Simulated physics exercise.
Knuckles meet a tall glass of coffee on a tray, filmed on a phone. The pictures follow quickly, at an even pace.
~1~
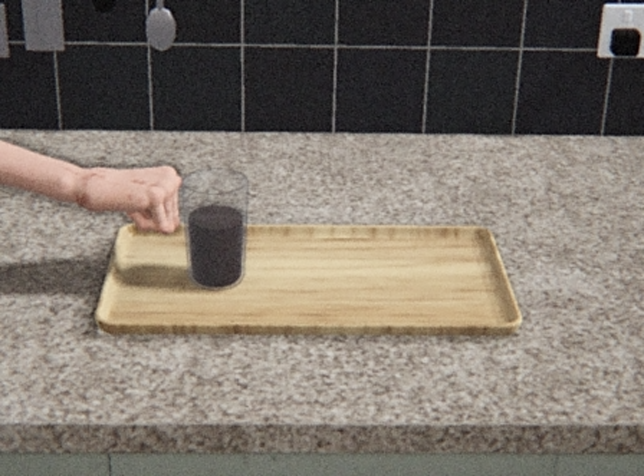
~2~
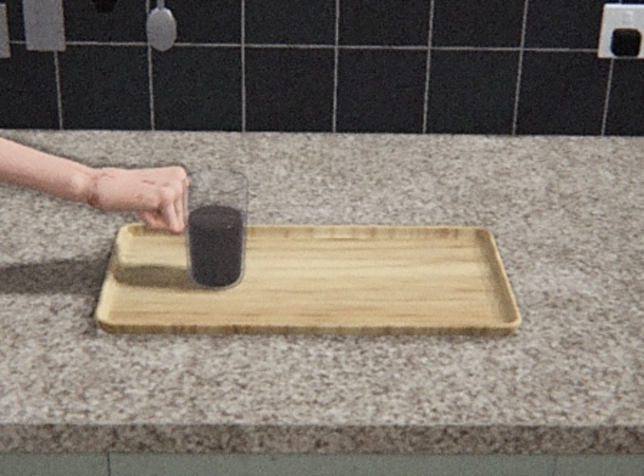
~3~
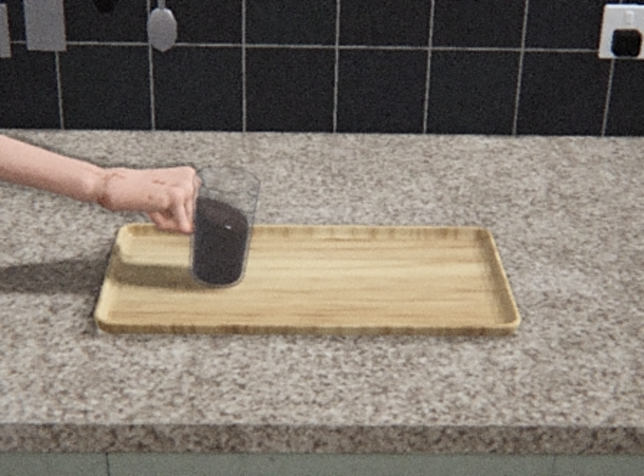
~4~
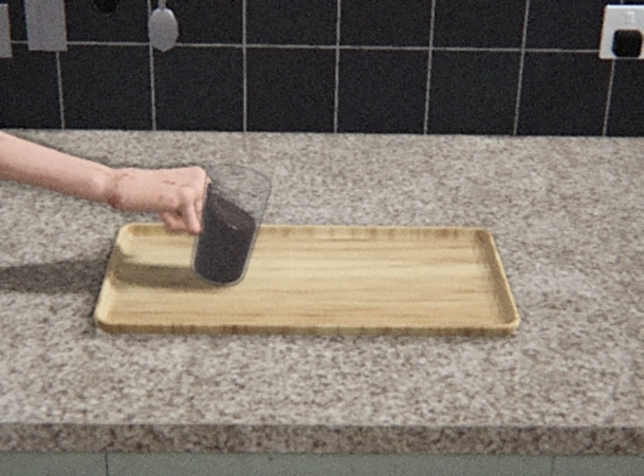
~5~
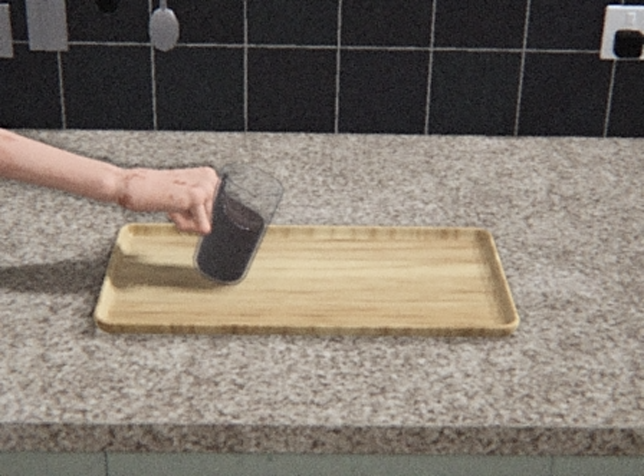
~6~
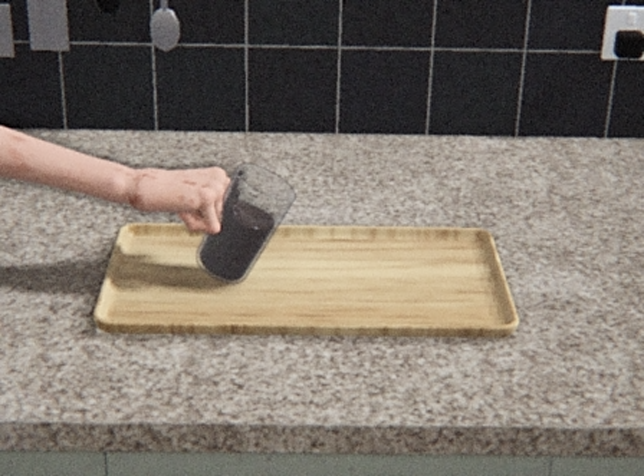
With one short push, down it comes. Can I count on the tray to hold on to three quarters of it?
No, a quarter or more gets off it.
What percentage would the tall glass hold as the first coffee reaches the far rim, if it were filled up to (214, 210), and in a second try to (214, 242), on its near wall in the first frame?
50 % and 50 %.
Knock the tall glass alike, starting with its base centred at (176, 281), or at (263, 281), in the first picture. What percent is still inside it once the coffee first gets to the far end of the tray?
Near 40 in a hundred first, near 70 in a hundred second.
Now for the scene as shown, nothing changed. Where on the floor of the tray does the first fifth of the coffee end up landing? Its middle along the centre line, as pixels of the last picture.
About (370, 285).
A moment on, the tall glass lies on its side and 99 per cent is in the glass, 0 on the tray and 1 above or beyond its rim.
Next, the tall glass lies on its side and 57 per cent is in the glass, 33 on the tray and 9 above or beyond its rim.
Then the tall glass lies on its side and 30 per cent is in the glass, 55 on the tray and 15 above or beyond its rim.
Later the tall glass lies on its side and 17 per cent is in the glass, 47 on the tray and 37 above or beyond its rim.
At rest 64 per cent is held by tray and glass, 36 is off the tray.
